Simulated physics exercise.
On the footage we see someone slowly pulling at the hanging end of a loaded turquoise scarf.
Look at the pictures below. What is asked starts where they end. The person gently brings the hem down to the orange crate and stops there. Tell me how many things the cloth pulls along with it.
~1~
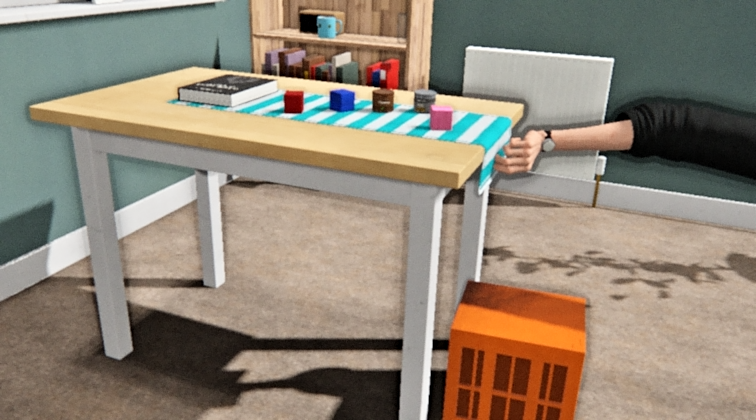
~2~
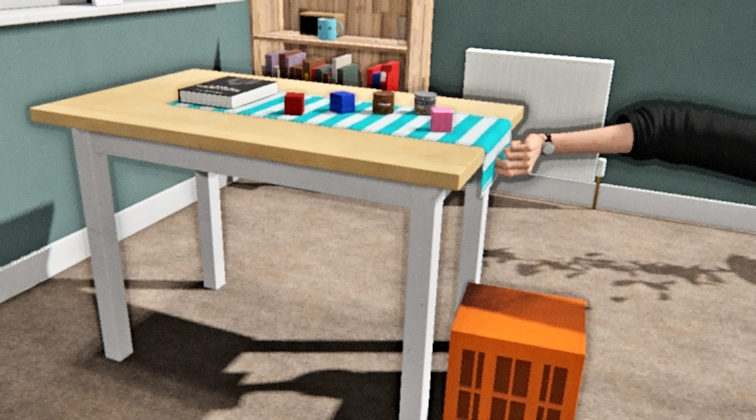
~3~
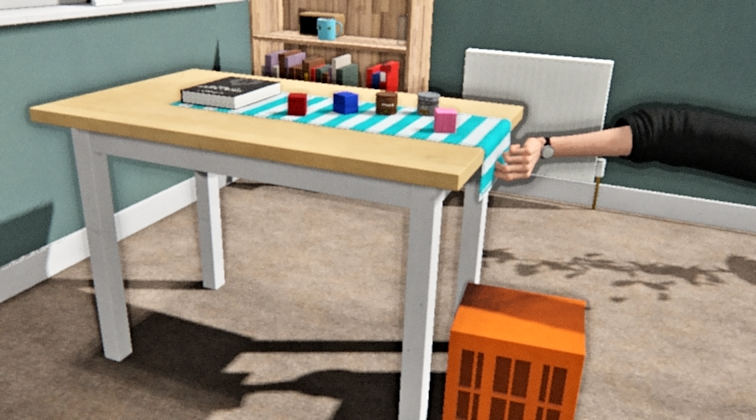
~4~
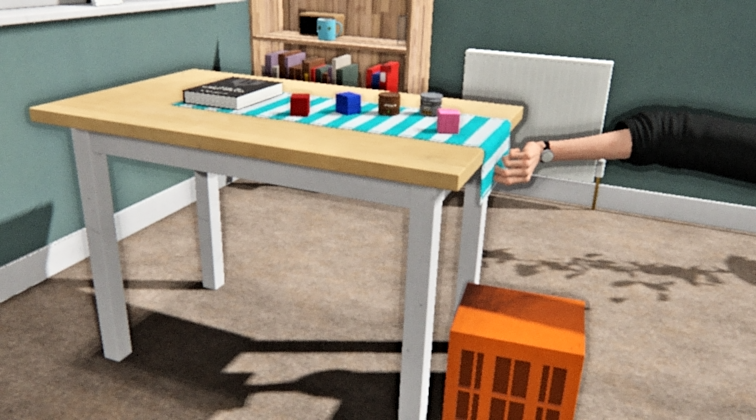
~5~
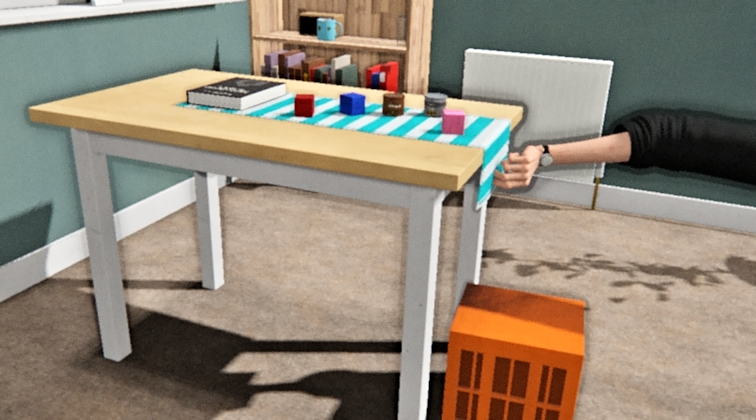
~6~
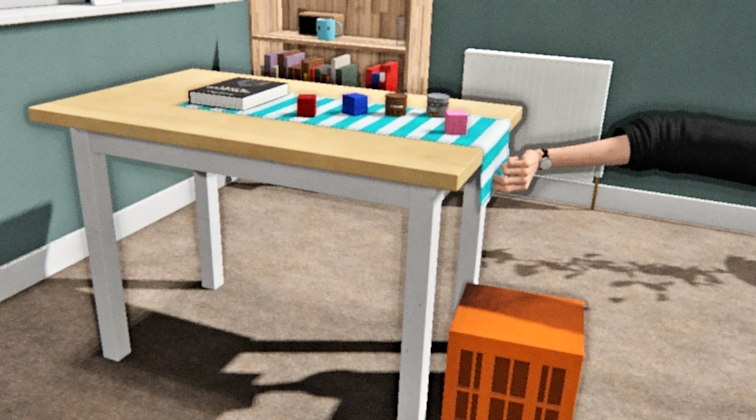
It pulls along three.
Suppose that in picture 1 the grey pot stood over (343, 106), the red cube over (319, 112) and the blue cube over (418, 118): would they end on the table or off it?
Of the three, the grey pot stays aboard, the red cube stays aboard, the blue cube takes a tumble.
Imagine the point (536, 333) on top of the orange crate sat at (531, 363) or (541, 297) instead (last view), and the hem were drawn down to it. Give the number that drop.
The count comes out 4 and 2.
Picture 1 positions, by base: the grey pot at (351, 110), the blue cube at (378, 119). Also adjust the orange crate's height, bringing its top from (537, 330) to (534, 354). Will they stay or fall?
Grey pot: Lost; blue cube: Lost.
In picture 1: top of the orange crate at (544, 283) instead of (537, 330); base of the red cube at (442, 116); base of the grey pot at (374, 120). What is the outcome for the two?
Well, the red cube is dislodged, and the grey pot is safe.
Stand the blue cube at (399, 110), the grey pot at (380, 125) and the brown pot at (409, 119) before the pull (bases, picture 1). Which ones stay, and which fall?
Blue cube: Off; grey pot: Off; brown pot: Off.
Early on, hem near (488, 264); pink cube and grey pot gone.
Midway, hem on the crate; pink cube, grey pot and brown pot gone.
Finally, hem on the crate; pink cube, grey pot and brown pot gone. Over the edge go three.
